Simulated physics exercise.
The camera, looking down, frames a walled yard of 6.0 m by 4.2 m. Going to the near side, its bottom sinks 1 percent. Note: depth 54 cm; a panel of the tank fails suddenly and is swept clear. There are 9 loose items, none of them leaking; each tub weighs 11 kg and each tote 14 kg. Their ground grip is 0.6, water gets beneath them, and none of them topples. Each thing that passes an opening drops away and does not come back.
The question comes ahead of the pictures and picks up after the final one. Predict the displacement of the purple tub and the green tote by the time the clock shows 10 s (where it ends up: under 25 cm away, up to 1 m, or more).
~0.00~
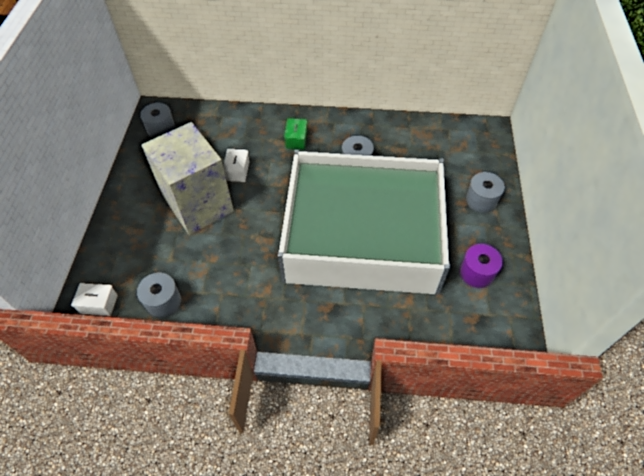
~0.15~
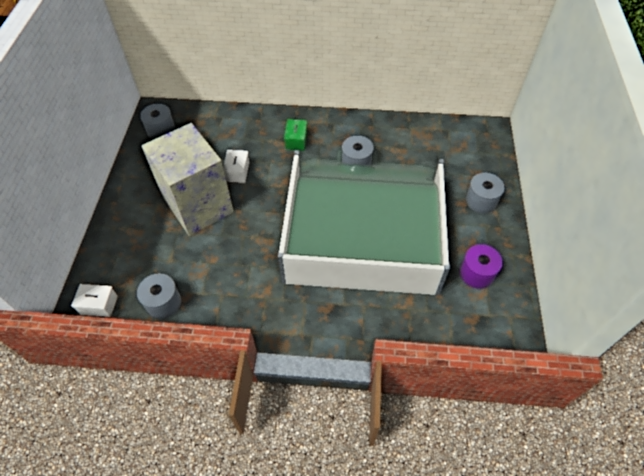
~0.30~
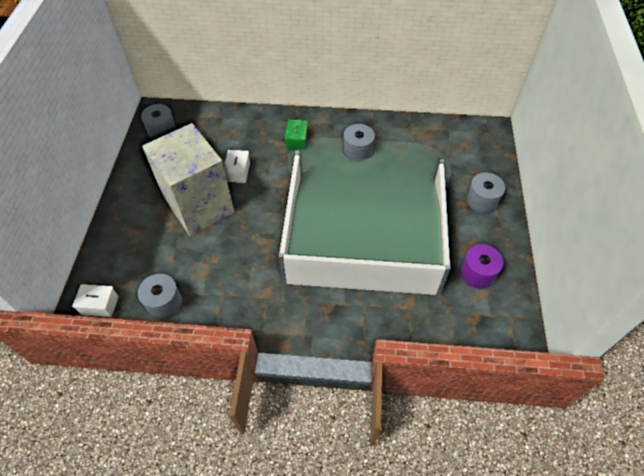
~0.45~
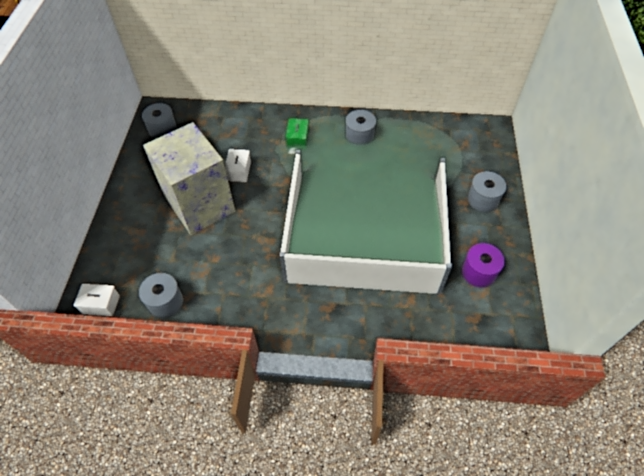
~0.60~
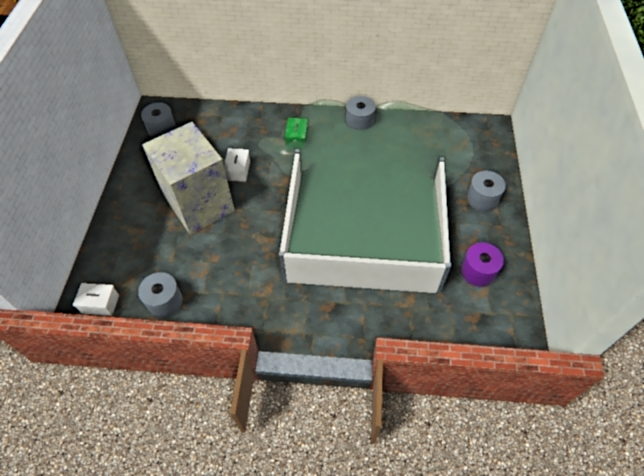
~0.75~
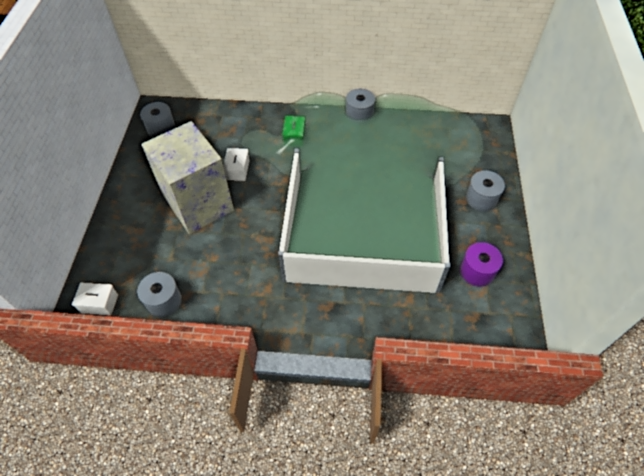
Purple tub: Makes a long trip. Green tote: Makes a long trip.
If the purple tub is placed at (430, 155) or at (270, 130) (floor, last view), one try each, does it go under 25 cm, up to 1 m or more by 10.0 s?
Swept far; swept far.
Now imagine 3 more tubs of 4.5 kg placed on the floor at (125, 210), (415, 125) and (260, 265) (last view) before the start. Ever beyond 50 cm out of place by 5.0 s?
In the order listed: Across the line; across the line; behind the line.
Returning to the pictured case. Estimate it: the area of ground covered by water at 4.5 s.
Close to 22 m2, I'd say.
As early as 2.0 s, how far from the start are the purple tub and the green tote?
Shifts by then: Around 0 and 120 cm.
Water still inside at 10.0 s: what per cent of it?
92 %.
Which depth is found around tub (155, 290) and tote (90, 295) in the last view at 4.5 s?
First roughly 2 cm, second roughly 6 cm.
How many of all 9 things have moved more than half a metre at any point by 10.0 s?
That comes to 8.
After 2.0 s the purple tub is near (484, 258), 0.0 m from its start, aground; the green tote is near (224, 116), 1.1 m from its start, aground; 0 of 9 are out; 1 afloat.
After 4.5 s the purple tub is near (461, 329), 1.1 m from its start, afloat; the green tote is near (126, 195), 2.6 m from its start, aground; 0 of 9 are out; 3 afloat.
After 7.0 s the purple tub is near (275, 299), 2.6 m from its start, afloat; the green tote is near (133, 228), 2.8 m from its start, aground; 0 of 9 are out; 4 afloat.
After 10.0 s the purple tub is near (186, 232), 3.8 m from its start, afloat; the green tote is near (133, 228), 2.8 m from its start, aground; 1 of 9 are out; 5 afloat.
